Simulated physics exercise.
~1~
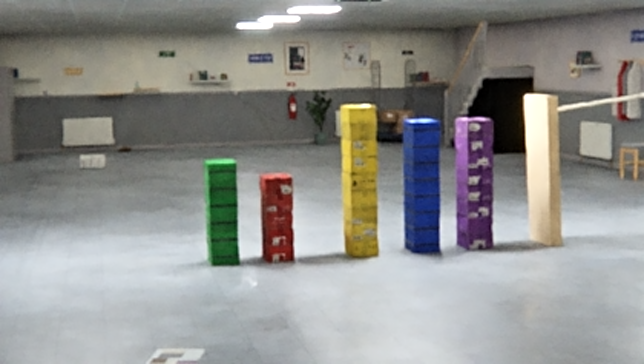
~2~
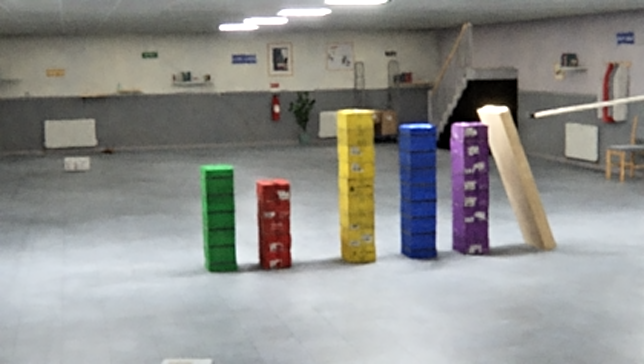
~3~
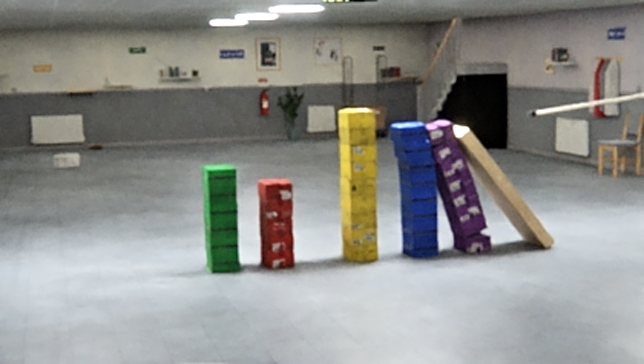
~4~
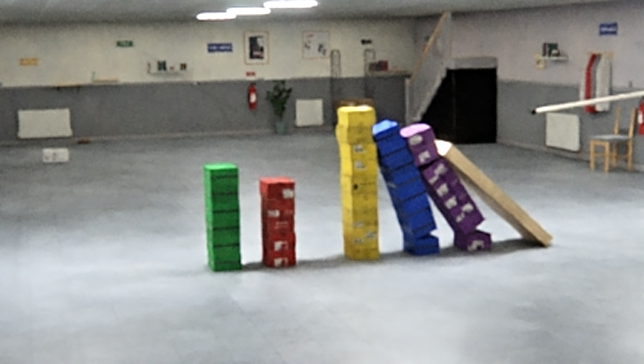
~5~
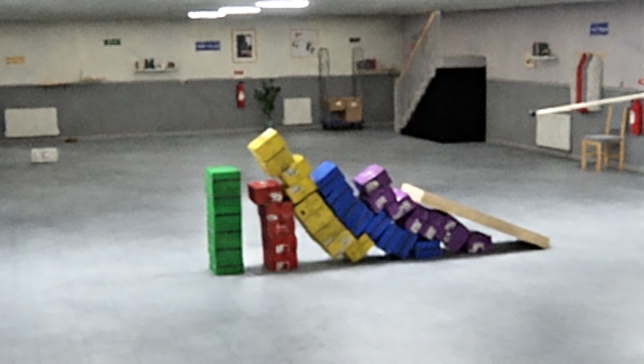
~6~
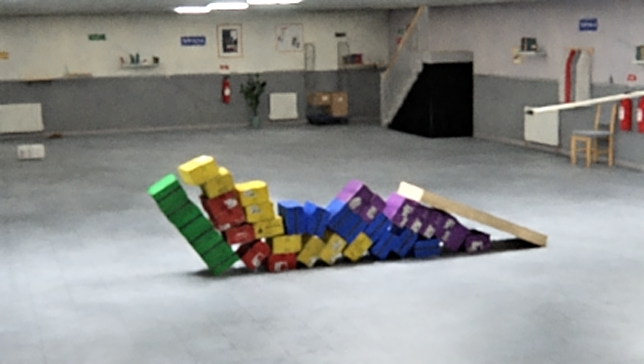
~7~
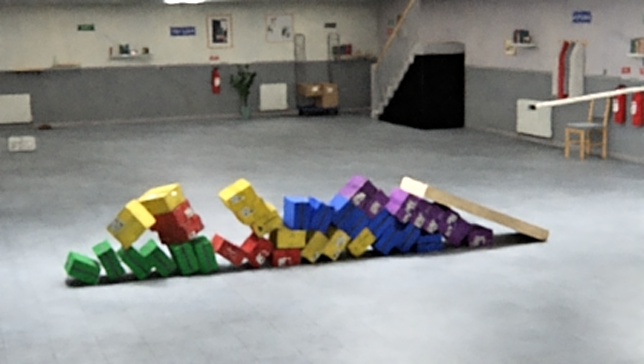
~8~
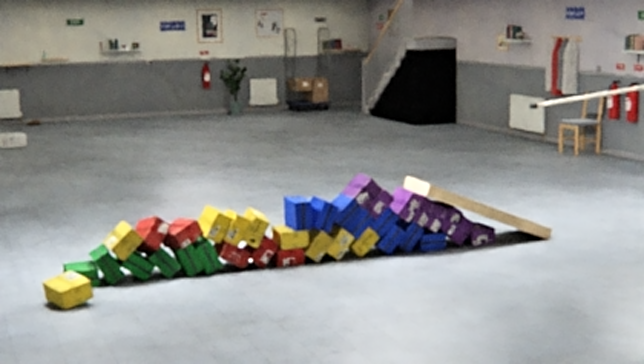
A tall wooden board, nudged near its top by a pole from the right, tips left in a wide grey-floored hall, seen from the side by a slightly drifting camera. Left of it stand columns of stacked parcels, purple, blue, yellow, short red and green, in a straight row. The board leans into the purple column, which pushes over the blue, and then the yellow bends and breaks across the red. The green column topples left last, and a yellow parcel lands beyond it. Everything ends as a low, jumbled ridge, the board resting aslant on the purple parcels.
